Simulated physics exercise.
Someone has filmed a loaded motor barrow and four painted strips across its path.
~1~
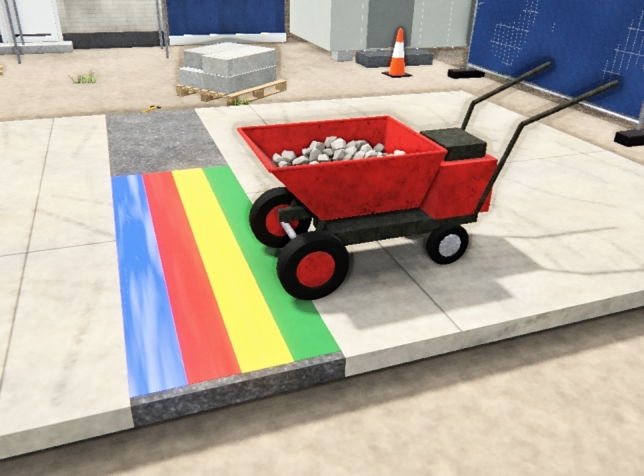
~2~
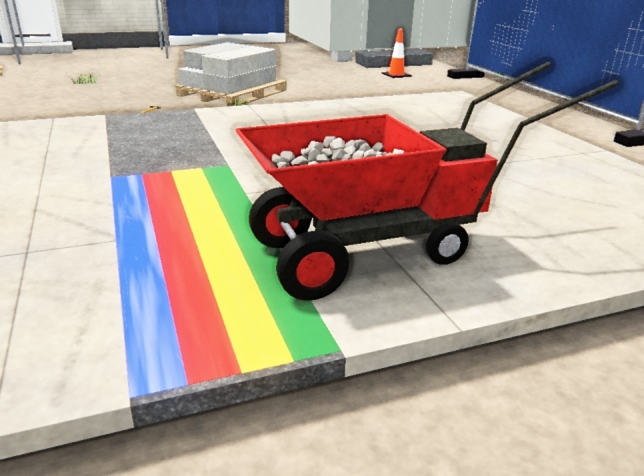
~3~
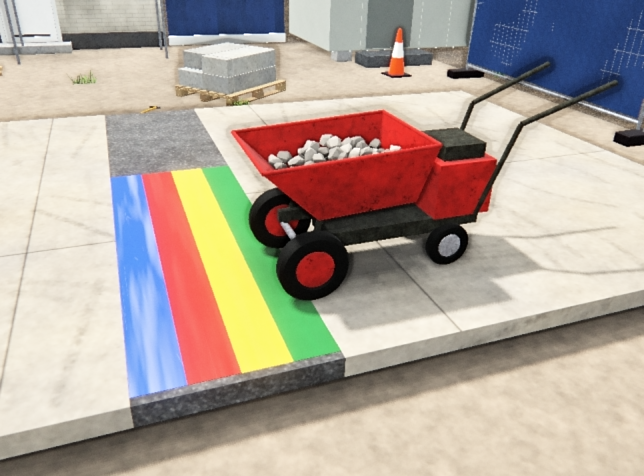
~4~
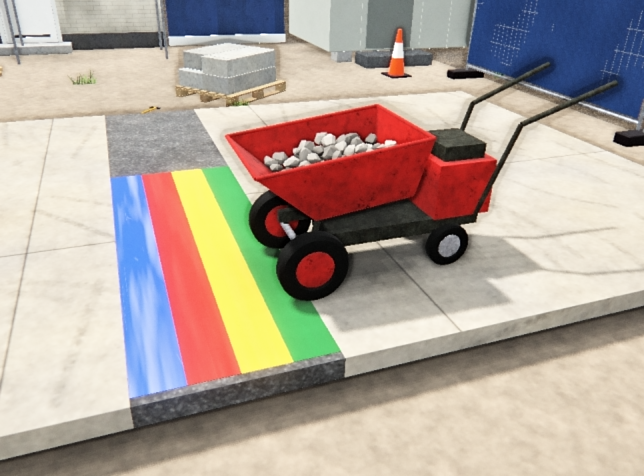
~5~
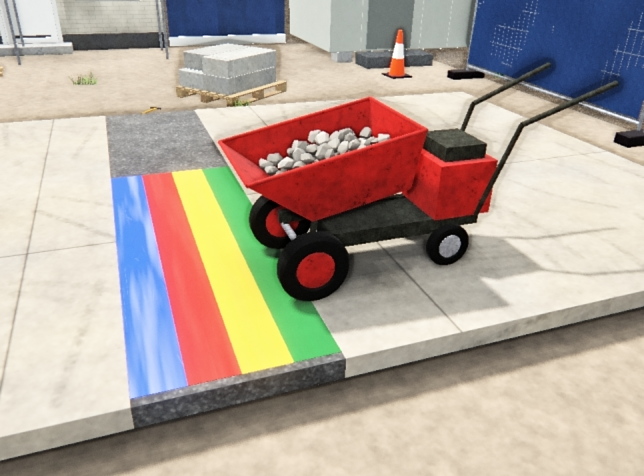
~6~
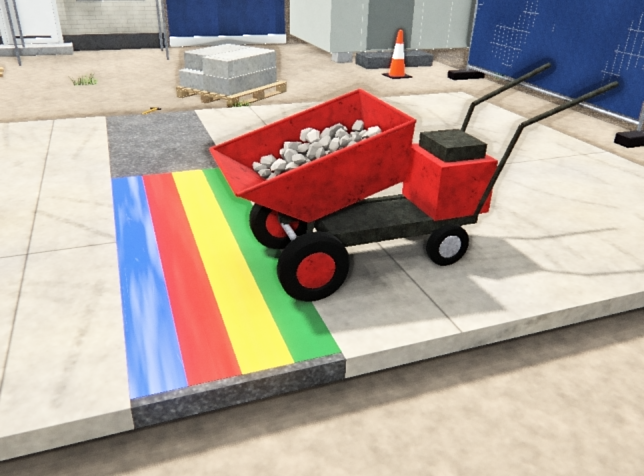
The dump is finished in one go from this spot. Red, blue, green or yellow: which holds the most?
Most lies over the blue band.
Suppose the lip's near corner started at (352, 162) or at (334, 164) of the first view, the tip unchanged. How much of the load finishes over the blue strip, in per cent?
About 10 and 10 per cent.
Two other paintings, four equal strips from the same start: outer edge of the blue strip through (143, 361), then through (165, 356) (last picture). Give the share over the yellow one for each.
Near 0 % and 0 %.
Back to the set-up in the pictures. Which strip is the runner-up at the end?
Second comes the red one.
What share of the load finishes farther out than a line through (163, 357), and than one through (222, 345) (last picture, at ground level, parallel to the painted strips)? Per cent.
In turn 50 and 80 in a hundred.
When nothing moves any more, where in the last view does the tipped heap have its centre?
At about (141, 294).
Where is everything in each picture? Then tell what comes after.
Lip of the skip at (271, 171), level; top of the load at (350, 166), broken stones; green strip at (300, 323); yellow strip at (254, 333); red strip at (205, 342); blue strip at (153, 353), in the first picture.
Lip of the skip at (269, 172), level; top of the load at (349, 165), in the second picture.
Lip of the skip at (264, 175), tipped barely; top of the load at (355, 155), in the third picture.
Lip of the skip at (256, 179), tipped a little; top of the load at (350, 153), in the fourth picture.
Lip of the skip at (248, 186), tipped a little; top of the load at (357, 157), in the fifth picture.
Lip of the skip at (238, 195), tipped clearly; top of the load at (357, 142); green strip at (301, 325); yellow strip at (254, 334); red strip at (205, 344); blue strip at (154, 354), in the sixth picture.
Soon, skip tipped steeply; all in the skip.
A while on, skip tipped steeply; most in the skip; a small part over the red strip; a small part over the blue strip.
Towards the end, skip tipped right over; about a quarter in the skip; a small part over the red strip; about half over the blue strip; about a quarter off the paint.
Finally, skip tipped right over; a small part in the skip; none over the green strip; none over the yellow strip; about a quarter over the red strip; about a third over the blue strip; about a quarter off the paint.
